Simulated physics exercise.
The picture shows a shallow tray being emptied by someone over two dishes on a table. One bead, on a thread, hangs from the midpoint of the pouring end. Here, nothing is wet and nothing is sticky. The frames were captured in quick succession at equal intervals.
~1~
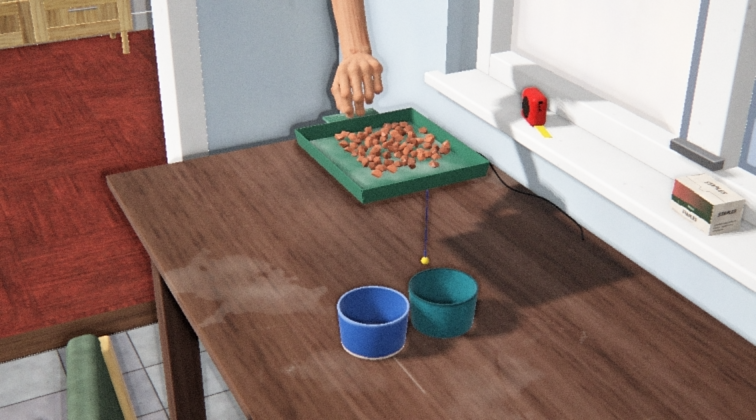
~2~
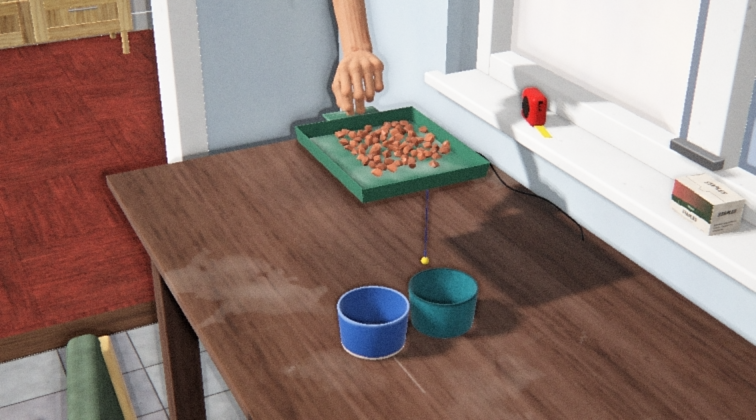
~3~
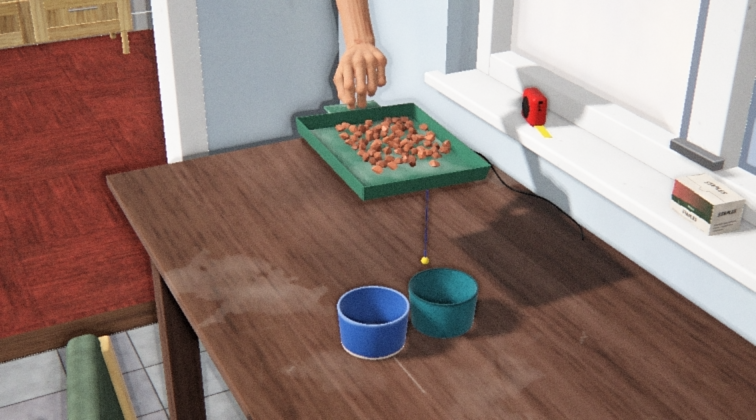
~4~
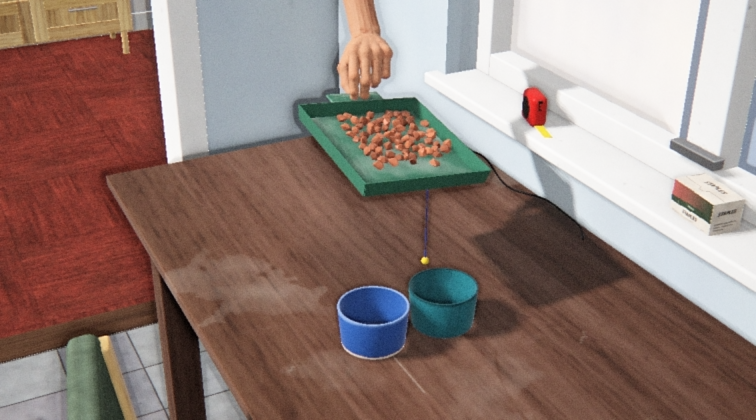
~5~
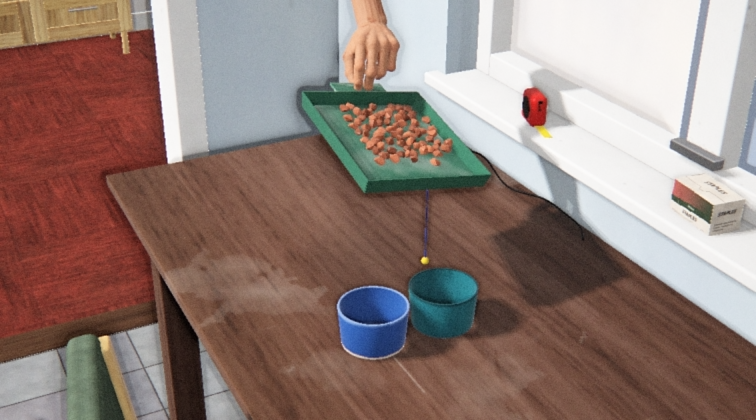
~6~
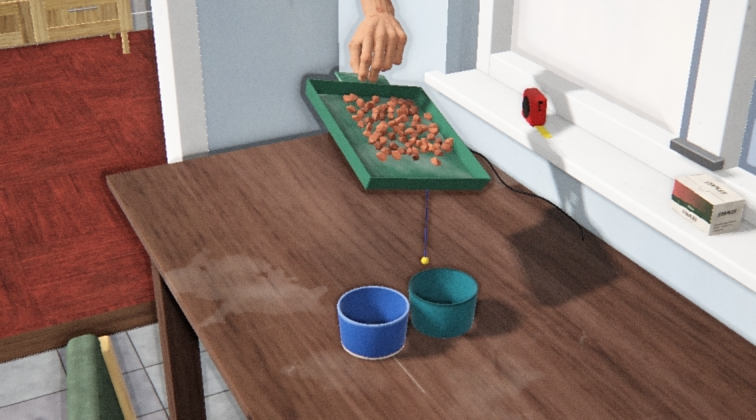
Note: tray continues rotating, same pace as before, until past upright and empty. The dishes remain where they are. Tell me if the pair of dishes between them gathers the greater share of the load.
Caught: Below half.
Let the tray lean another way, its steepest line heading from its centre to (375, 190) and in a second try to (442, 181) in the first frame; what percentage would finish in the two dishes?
Respectively close to 30 and 20 in a hundred.
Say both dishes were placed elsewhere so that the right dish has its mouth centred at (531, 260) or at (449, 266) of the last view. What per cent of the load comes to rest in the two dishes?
Respectively 20 percent and 30 percent.
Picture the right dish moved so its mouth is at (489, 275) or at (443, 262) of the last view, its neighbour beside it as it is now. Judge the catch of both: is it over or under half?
For the two places in order: A minority share, a minority share.
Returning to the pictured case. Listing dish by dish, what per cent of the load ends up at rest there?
Around 0 in a hundred in the left dish and around 0 in a hundred in the right dish.
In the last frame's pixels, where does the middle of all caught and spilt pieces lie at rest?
The centre comes to rest close to (480, 286).
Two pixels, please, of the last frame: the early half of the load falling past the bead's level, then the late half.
At (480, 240) for the first part, then at (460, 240) for the others.
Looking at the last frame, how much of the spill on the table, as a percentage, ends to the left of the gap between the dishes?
Close to 0 per cent of the spill, I think.
Shortly afterwards, tray tipped steeply; all but a few on the tray; only a few in the air.
Next, tray tipped past a quarter turn; near a quarter on the tray; near two thirds outside both; near a quarter in the air.
Some moments later, tray tipped past a quarter turn; the whole lot outside both.
In the end, tray tipped past a quarter turn; none at all in the left dish; none at all in the right dish; the whole lot outside both.
